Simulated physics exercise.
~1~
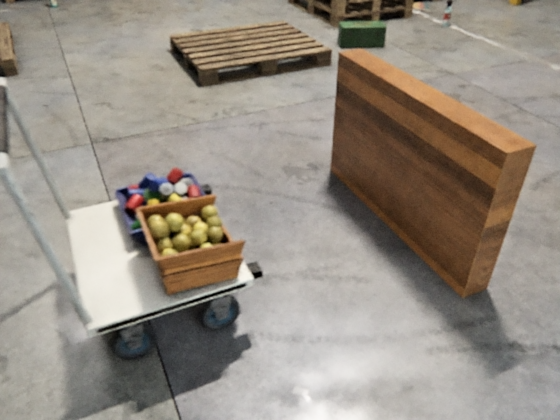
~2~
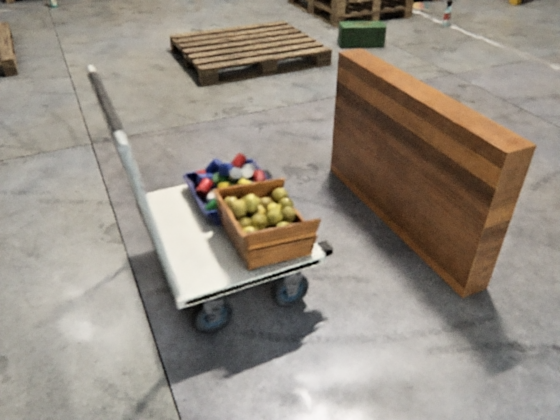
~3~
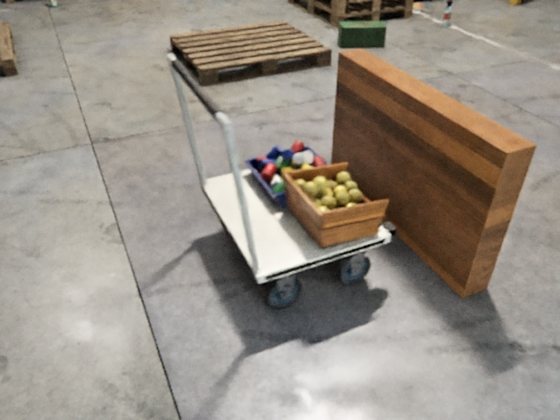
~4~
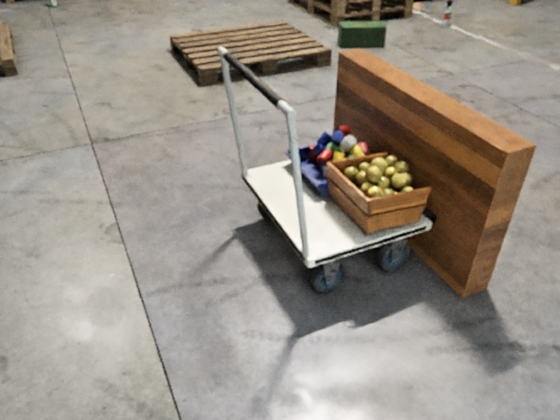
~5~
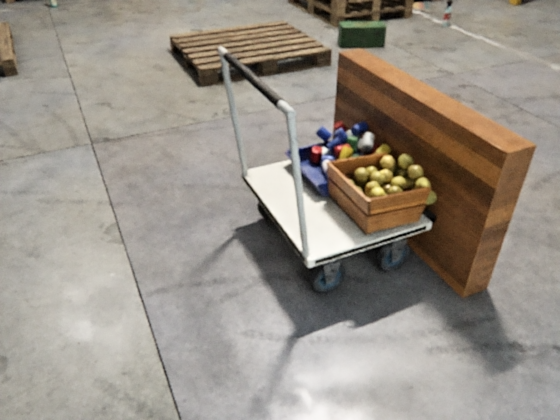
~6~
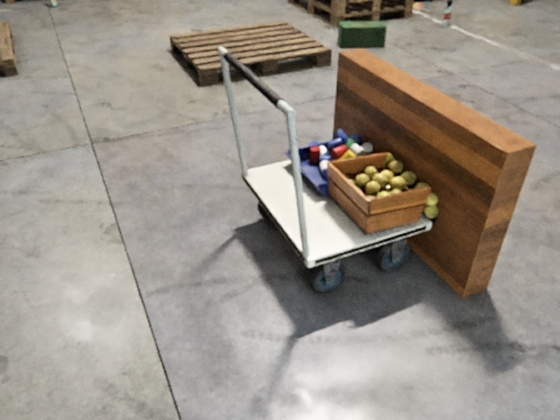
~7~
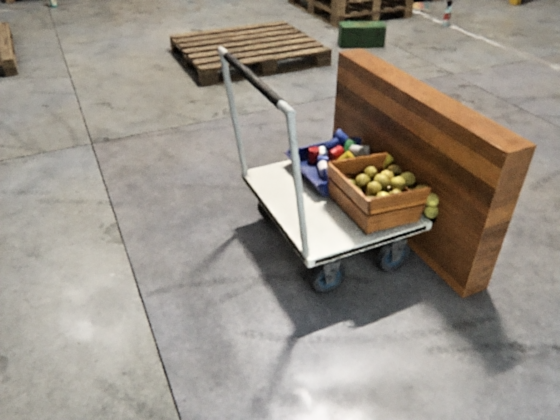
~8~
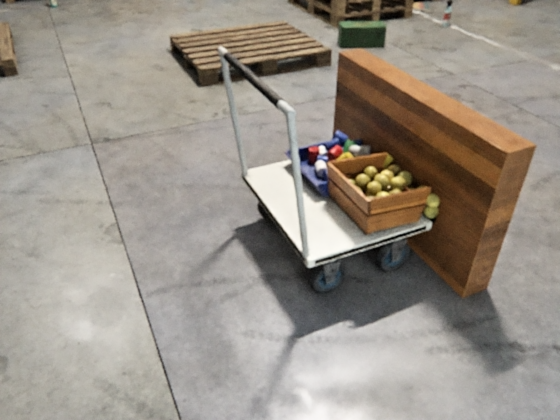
A still camera looks down on a grey concrete warehouse floor, with wooden pallets and a green block at the back and a thick brown wooden wall standing on the right. On the left, a white platform trolley with an upright handle carries a blue tub of colourful jars behind a wooden tub of yellow-green apples. With nobody pushing it in view, the trolley rolls right and stops against the wall. The jars and apples then shift toward the wall, and some apples spill past the wooden tub's right edge. Finally the trolley stands still, both tubs in place and visibly less full, with a couple of apples resting beside the wall.
